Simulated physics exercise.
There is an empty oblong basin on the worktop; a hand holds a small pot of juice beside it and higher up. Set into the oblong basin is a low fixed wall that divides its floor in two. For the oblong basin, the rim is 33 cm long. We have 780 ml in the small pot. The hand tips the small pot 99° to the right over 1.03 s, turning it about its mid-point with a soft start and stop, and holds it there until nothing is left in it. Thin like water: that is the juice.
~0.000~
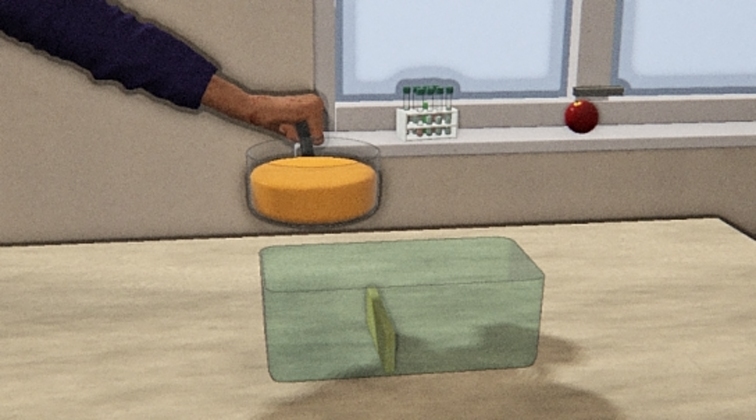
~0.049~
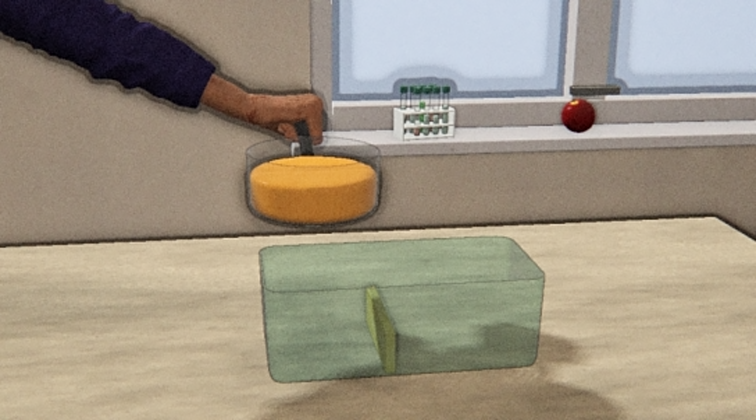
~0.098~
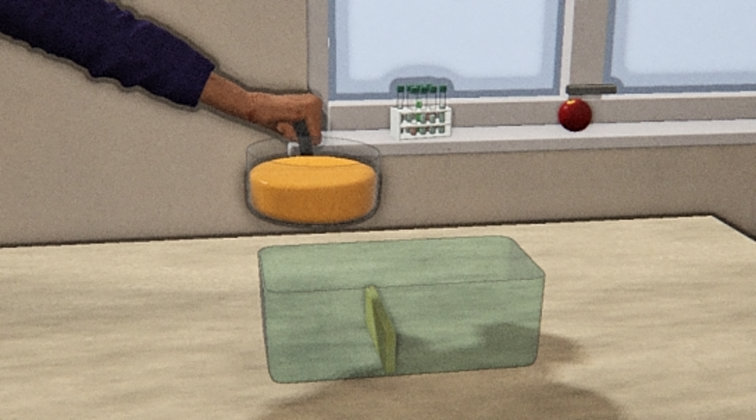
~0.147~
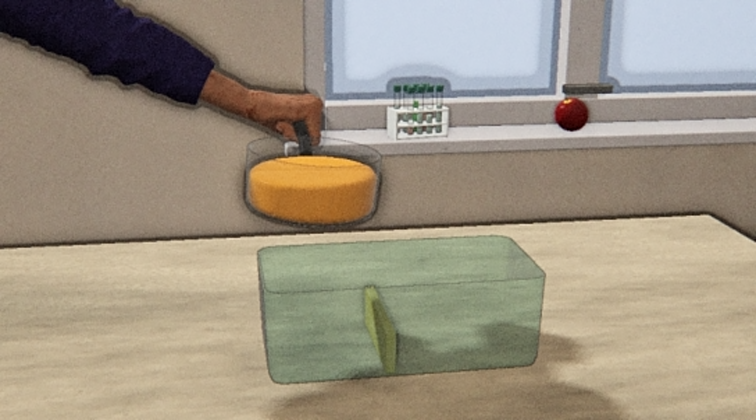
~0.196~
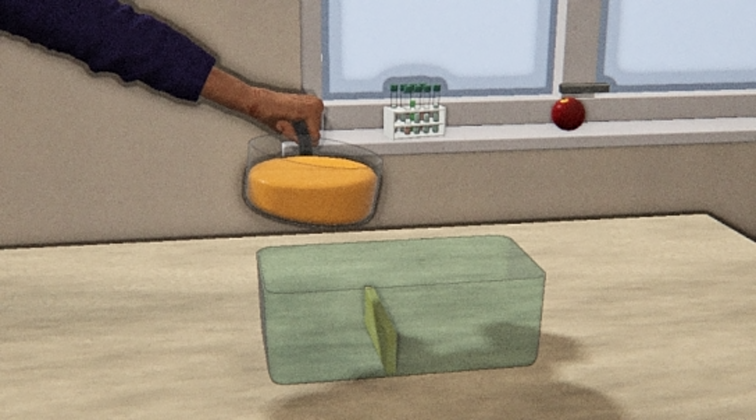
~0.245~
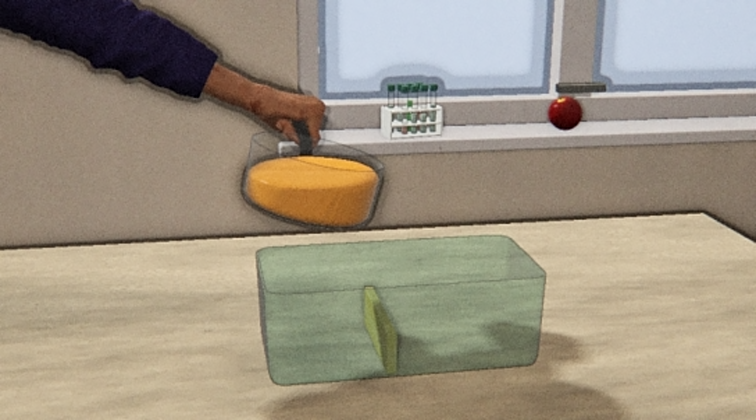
A hand in a dark purple sleeve, reaching in from the upper left, slowly tilts a small clear pot of orange juice to the right, gently at first and then further, the juice shifting inside. Below it, an empty pale green see-through basin with an upright yellow-green divider sits on a light worktop. Seen from slightly above, the windowsill behind, holding a rack of green-topped tubes and a red ball, slides slightly left as the camera drifts.
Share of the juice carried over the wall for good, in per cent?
Near 82 per cent.
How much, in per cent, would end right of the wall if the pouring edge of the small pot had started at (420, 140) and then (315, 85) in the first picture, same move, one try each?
Try 1: 95 %; try 2: 35 %.
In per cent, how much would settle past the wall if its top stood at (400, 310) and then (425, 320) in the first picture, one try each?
The first gives near 65 per cent and the second near 35 per cent.
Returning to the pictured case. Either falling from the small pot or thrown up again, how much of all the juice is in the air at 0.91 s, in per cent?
Close to 7 per cent.
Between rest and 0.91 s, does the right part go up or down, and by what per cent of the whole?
Change in share is positive, near 9 percent.
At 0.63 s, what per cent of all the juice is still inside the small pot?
Near 56 in a hundred.
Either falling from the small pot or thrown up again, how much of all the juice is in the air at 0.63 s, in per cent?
30 %.
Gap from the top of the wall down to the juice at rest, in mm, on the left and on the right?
Left side: Around 46 mm. Right side: Around 30 mm.
After 0.63 s the tilt is 67° and 57 per cent is still to pour, 0 is left of the wall and 13 right of it.
After 0.91 s the tilt is 96° and 13 per cent is still to pour, 7 is left of the wall and 74 right of it.
After 1.21 s the tilt is 99° and 1 per cent is still to pour, 15 is left of the wall and 82 right of it.
After 1.53 s the tilt is 99° and 0 per cent is still to pour, 17 is left of the wall and 82 right of it.
In the end 17 per cent lies left of the wall, 82 right of it and 0 outside.
